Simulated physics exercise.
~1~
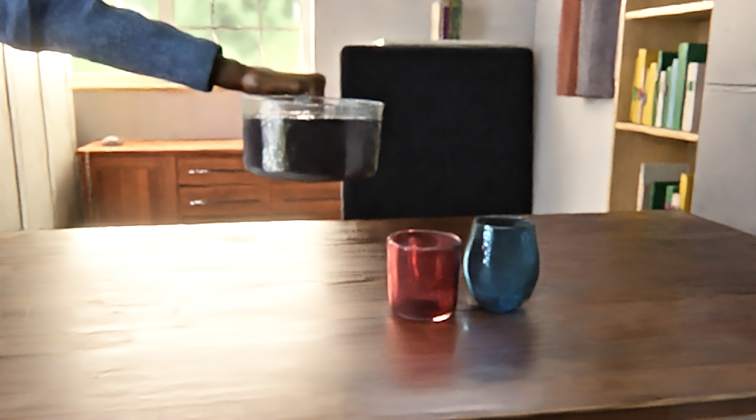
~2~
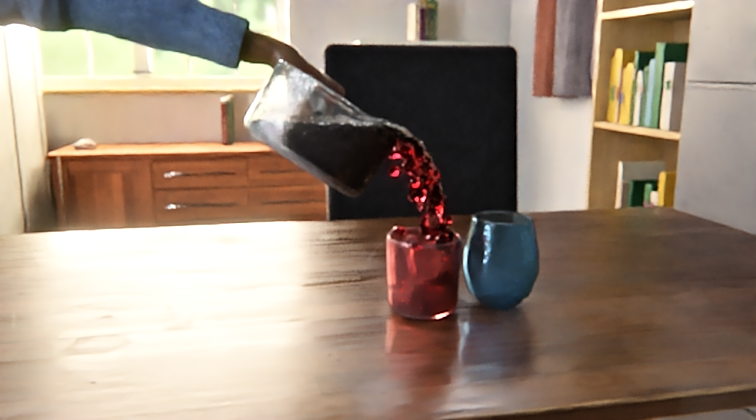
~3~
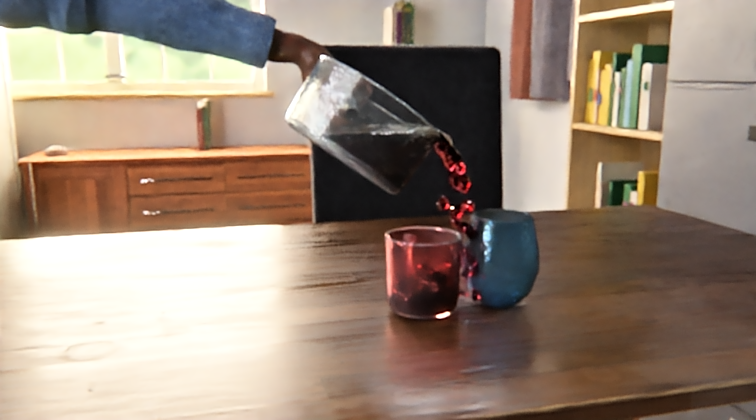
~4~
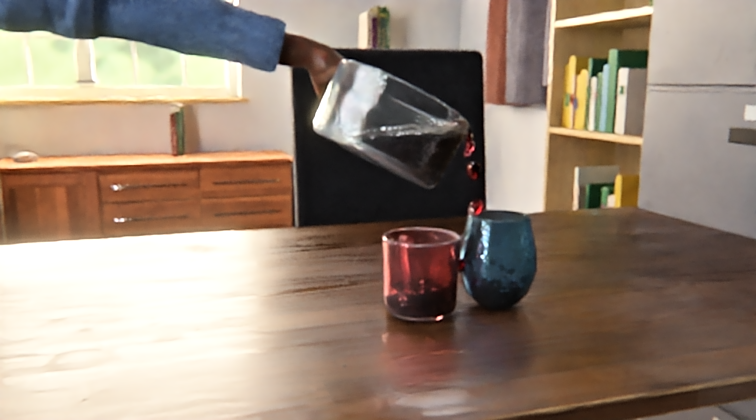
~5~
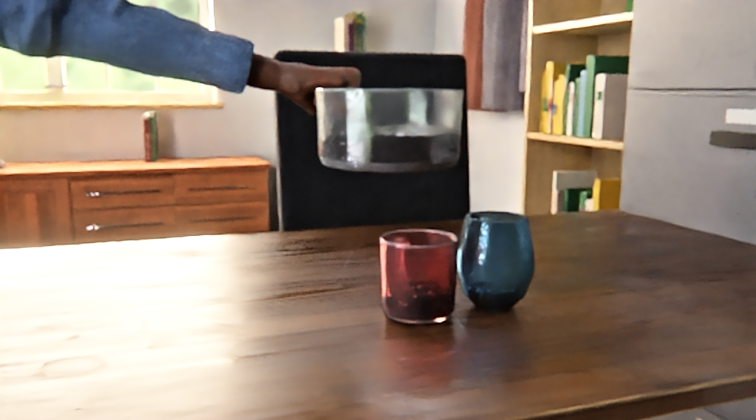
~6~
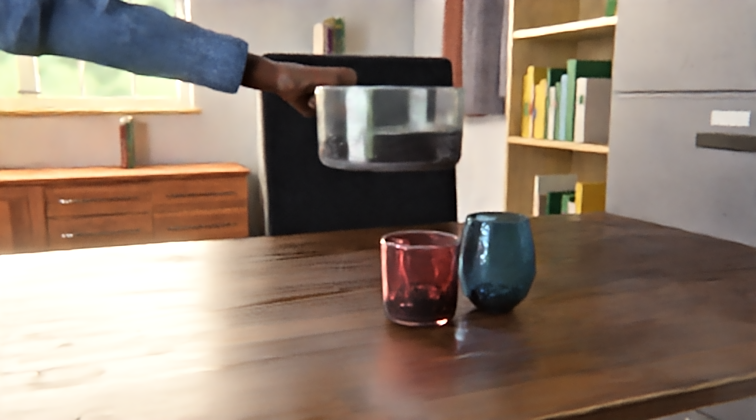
A hand in a blue sleeve tipped a clear pot of dark red wine over a red glass on a wooden table, moved right while pouring toward the blue glass, then levelled the pot, leaving some wine in the red glass.
